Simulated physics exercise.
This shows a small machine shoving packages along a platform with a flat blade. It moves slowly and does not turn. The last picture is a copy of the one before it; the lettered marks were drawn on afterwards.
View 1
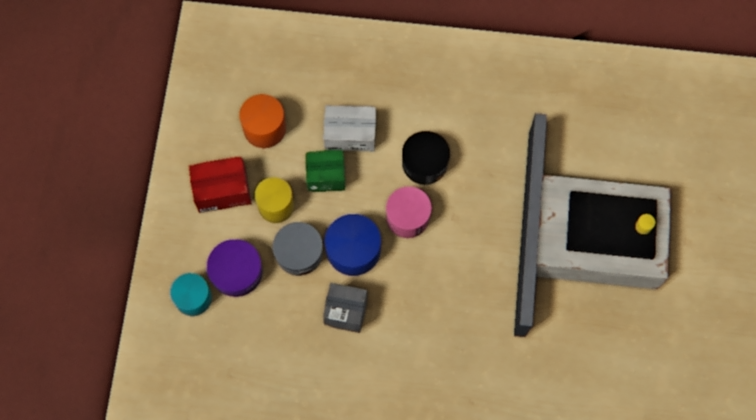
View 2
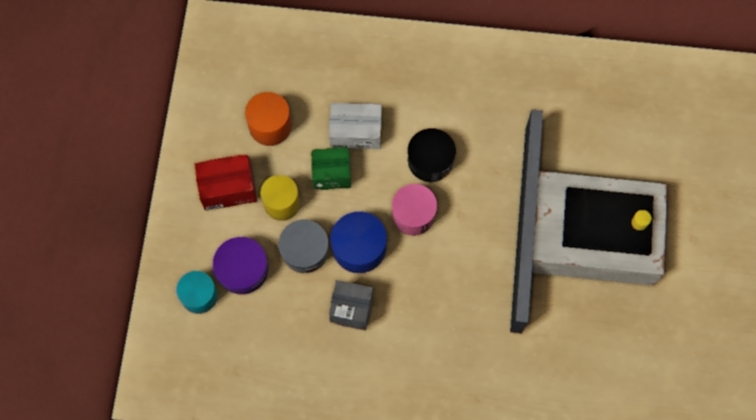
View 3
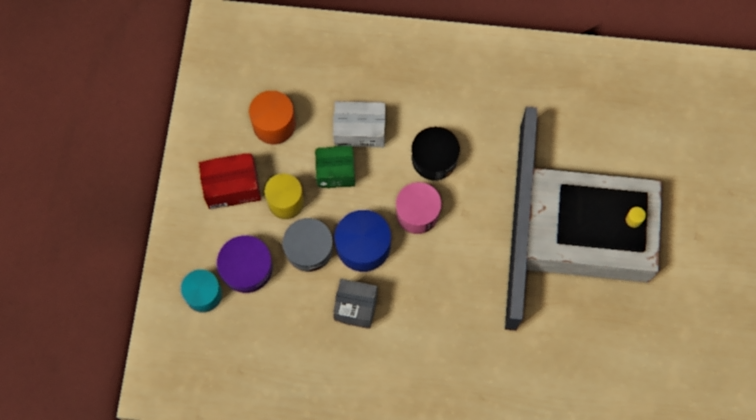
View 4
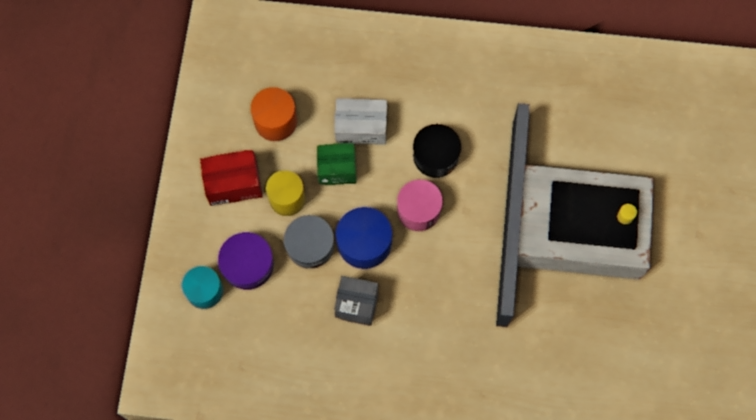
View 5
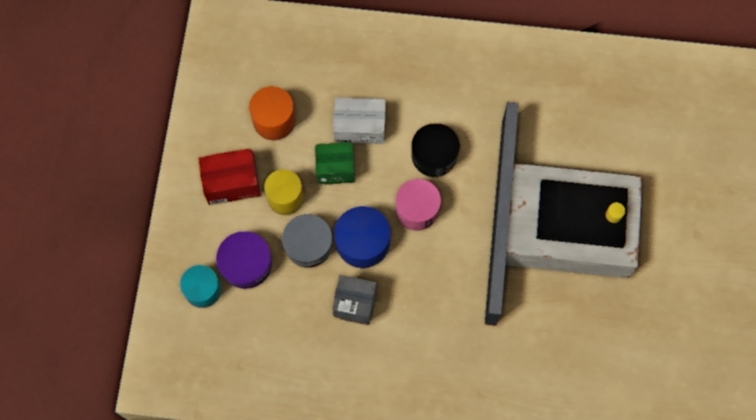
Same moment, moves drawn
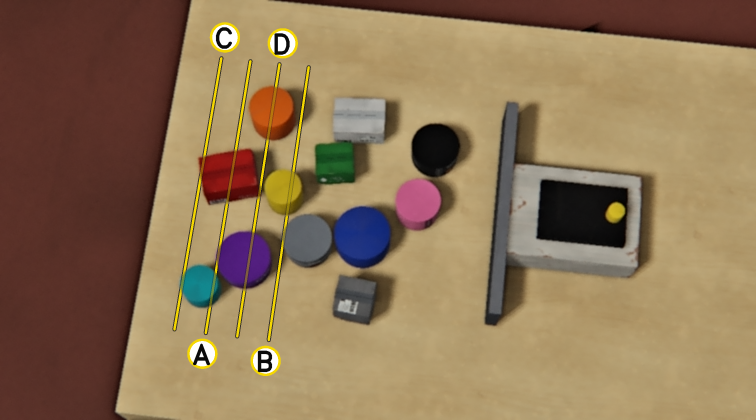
Small machine with a flat blade creeping left across a platform toward colourful pails, canisters and boxes, which stay untouched.
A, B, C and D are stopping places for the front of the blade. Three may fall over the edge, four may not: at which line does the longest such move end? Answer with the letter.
The farthest such stop is A.
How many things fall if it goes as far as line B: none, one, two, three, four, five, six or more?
In all, none.
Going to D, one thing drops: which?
The red box.
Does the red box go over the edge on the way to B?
No.
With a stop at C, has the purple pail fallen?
By then, yes.
On the copy, A at (229, 192); B at (289, 198); C at (199, 189); D at (259, 195).
On A. First, robot (475, 202); white parcel (345, 117); black pail (380, 150).
Then, robot (375, 191); red box (196, 172); turquoise canister (173, 316).
Finally, robot (298, 183); red box over the edge; grey pail over the edge; two fallen.
By contrast, B is within the limit but short; C drops five; D is within the limit but short.
